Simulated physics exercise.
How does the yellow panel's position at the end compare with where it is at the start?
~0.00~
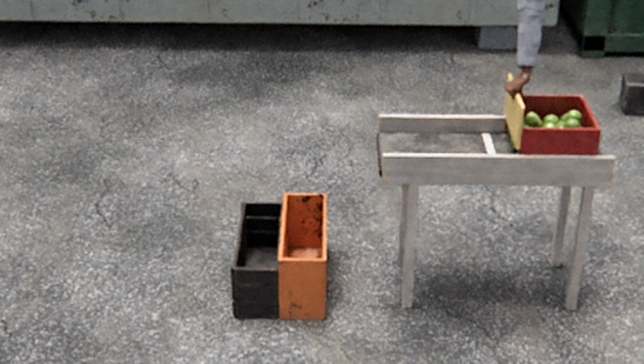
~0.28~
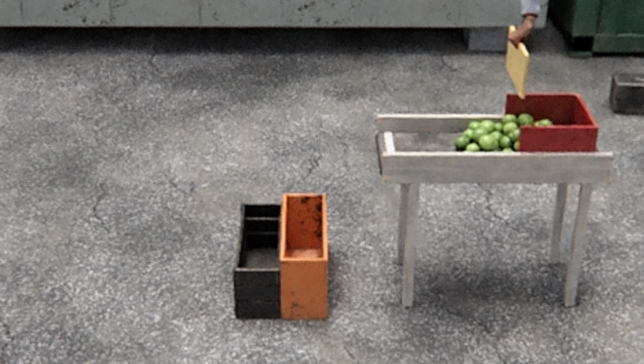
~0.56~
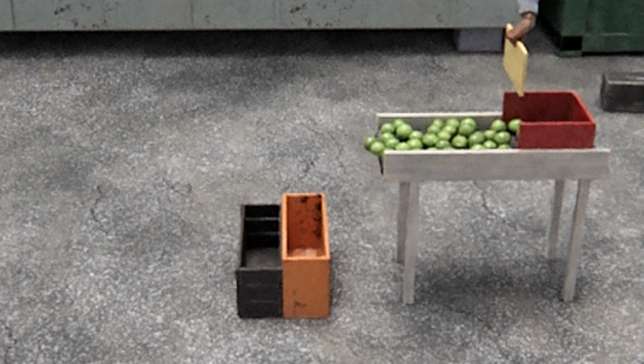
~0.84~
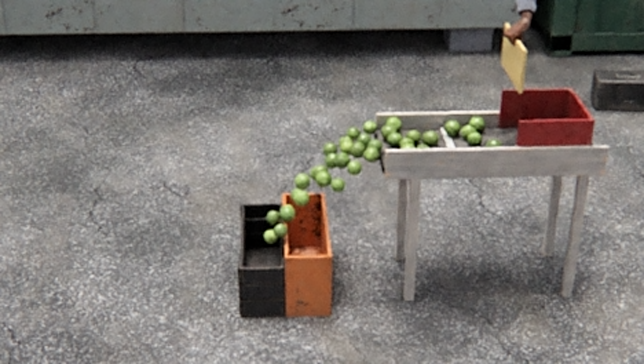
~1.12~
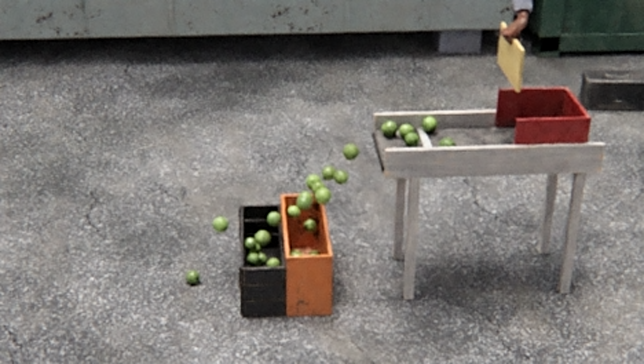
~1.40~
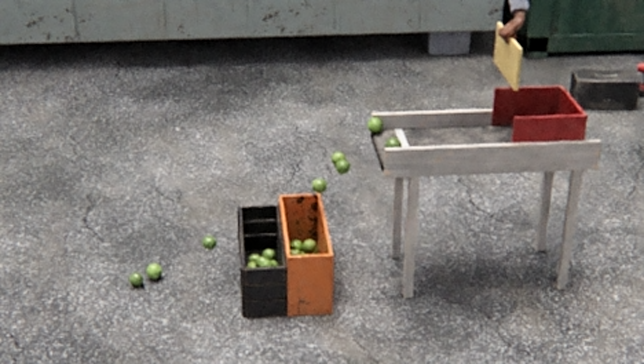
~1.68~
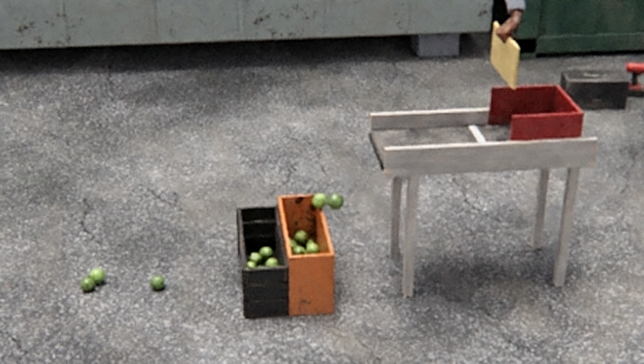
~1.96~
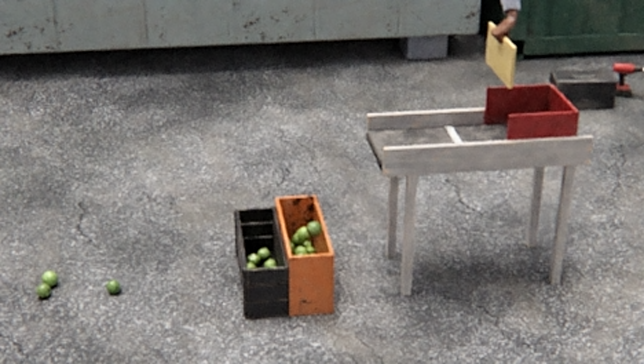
At the start the yellow panel stands upright against the left side of the red box, closing it off from the belt. At the end a hand is holding it raised above the belt, leaving that side of the box open.
